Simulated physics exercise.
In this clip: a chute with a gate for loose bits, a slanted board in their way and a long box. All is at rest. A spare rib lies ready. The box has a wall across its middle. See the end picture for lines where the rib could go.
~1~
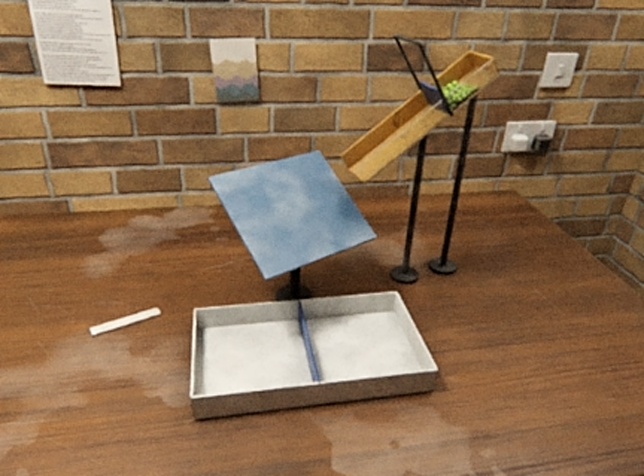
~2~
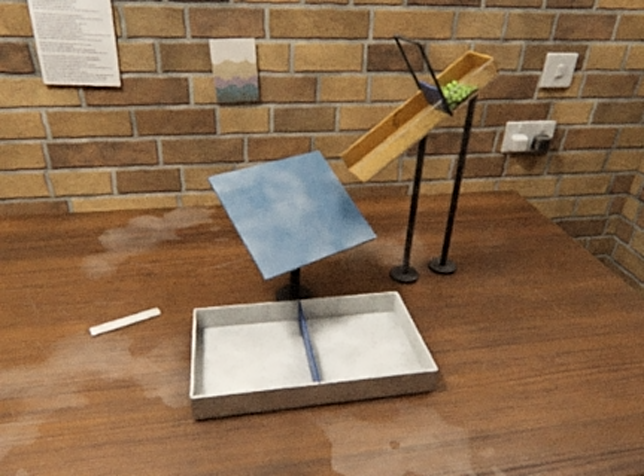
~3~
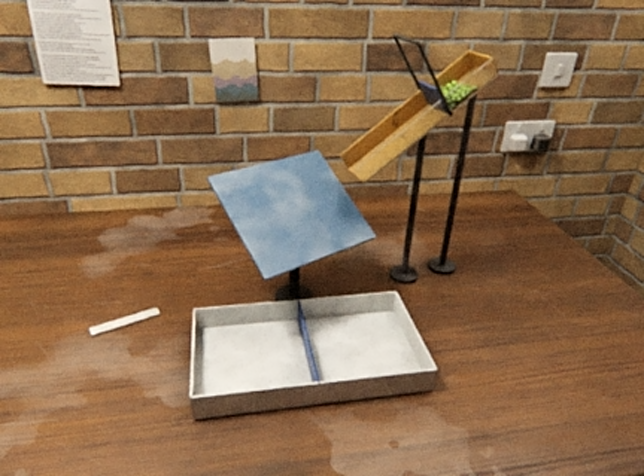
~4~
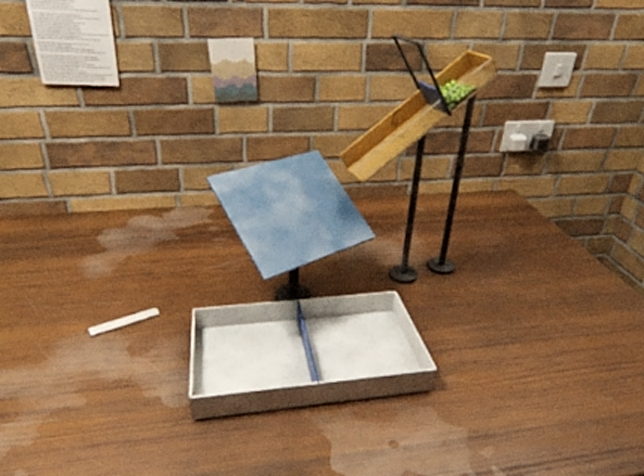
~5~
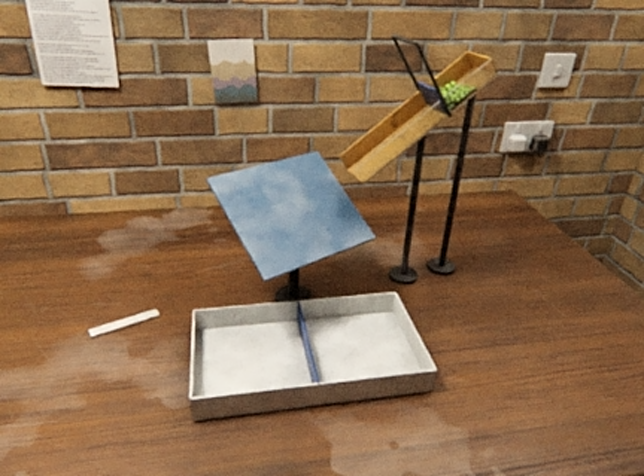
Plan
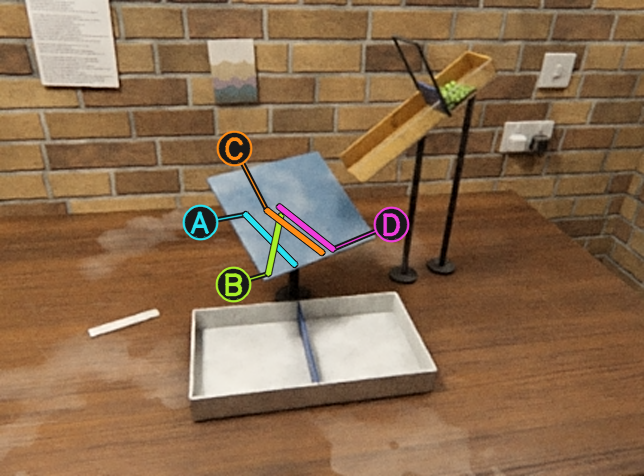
Nothing moves on the brown wooden table, seen from slightly above against a brick wall with pinned papers and sockets, and the view stays all but still. Green pellets sit behind a dark gate high in a sloping wooden chute on black stands at right, with a tilted blue board lower left of it. In front rests a pale, divided open box, a white strip lying to its left.
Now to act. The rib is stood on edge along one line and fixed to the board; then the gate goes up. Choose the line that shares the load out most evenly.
Line B does it best.
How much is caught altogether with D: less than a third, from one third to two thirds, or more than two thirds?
Line D gives more than two thirds.
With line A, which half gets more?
The right half.
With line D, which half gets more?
The right half.
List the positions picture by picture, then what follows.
In the first picture, load behind the gate at (447, 96), dried peas; lip of the chute at (357, 176), sloping gently.
In the second picture, middle of the board at (295, 208), tilted fairly steeply; middle of its low edge at (326, 257); of its high edge at (267, 163).
In the third picture, front corners of the box at (191, 397) and (436, 369); front end of its middle wall at (319, 382); gate still shut at (429, 89).
In the fourth picture, middle of the load at (446, 96); lip at (356, 176).
In the fifth picture, middle of the load at (445, 96); lip at (356, 177).
On the marked copy, line A from (245, 214) to (294, 264); line B from (280, 215) to (268, 273); line C from (267, 210) to (322, 252); line D from (279, 206) to (332, 249).
For line A, of what is caught, a small part in the left half, most in the right.
For line B, of what is caught, about two thirds in the left half, about a third in the right.
For line C, of what is caught, a small part in the left half, nearly all in the right.
For line D, of what is caught, a stray few in the left half, nearly all in the right.
